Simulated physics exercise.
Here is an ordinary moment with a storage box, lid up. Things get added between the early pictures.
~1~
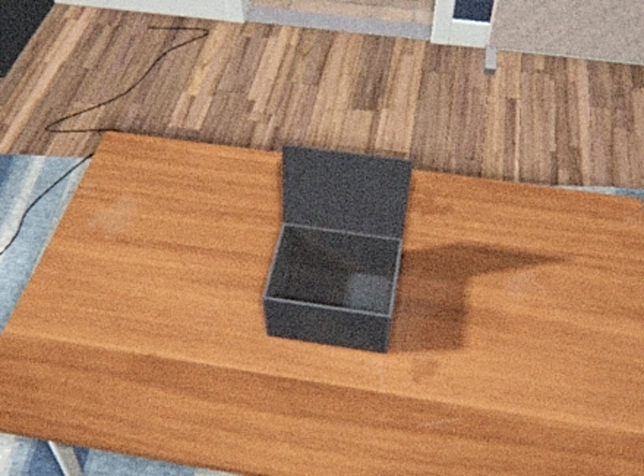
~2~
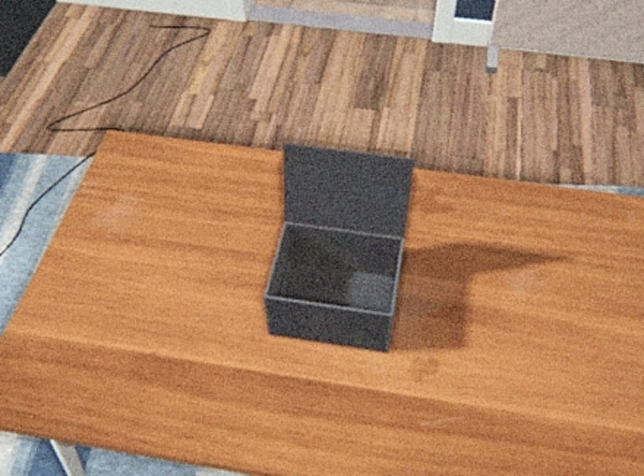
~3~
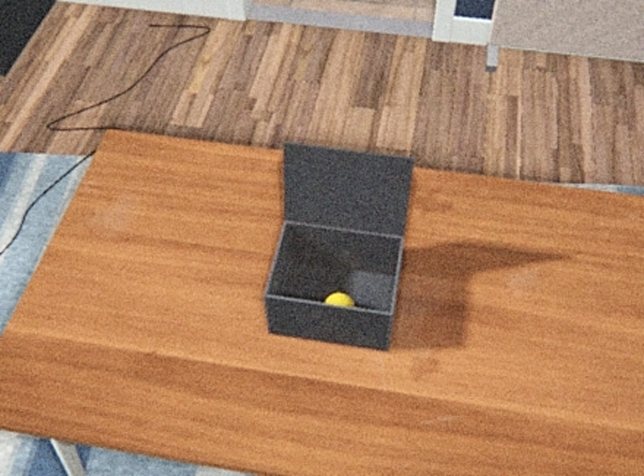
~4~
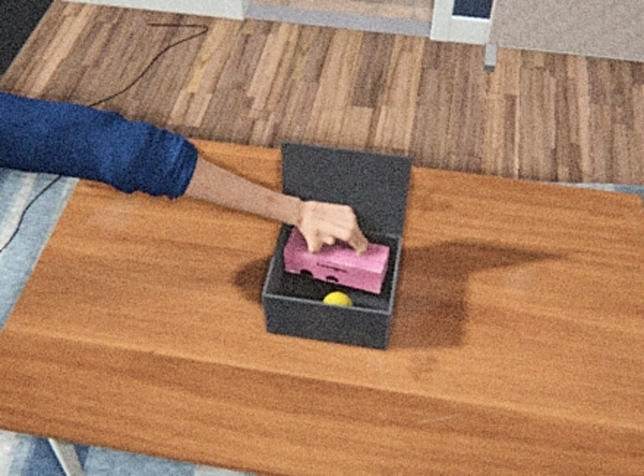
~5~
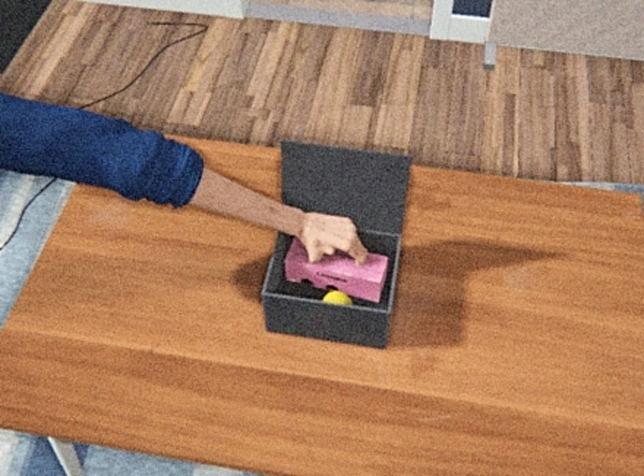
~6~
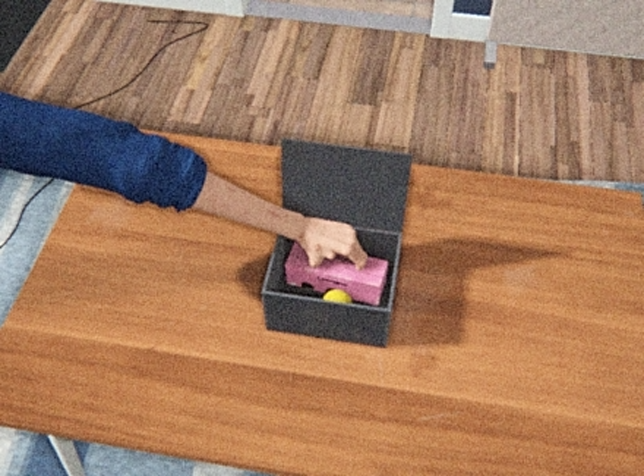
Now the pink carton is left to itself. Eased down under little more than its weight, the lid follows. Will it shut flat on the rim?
Yes.
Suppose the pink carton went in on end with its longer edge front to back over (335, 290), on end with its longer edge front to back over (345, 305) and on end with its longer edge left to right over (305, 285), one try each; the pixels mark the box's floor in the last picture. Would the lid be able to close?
Open; open; open.
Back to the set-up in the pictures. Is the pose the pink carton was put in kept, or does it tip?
Observation: The pink carton keeps the set orientation.
Then, 1.30 s on from there, lid 82° above the rim.
Then, 1.70 s on from there, lid 46° above the rim.
Then, 1.90 s on from there, lid 17° above the rim.
In the end, lid shut; both unmoved. At the end, from the last picture's camera, pink carton near (336, 273).
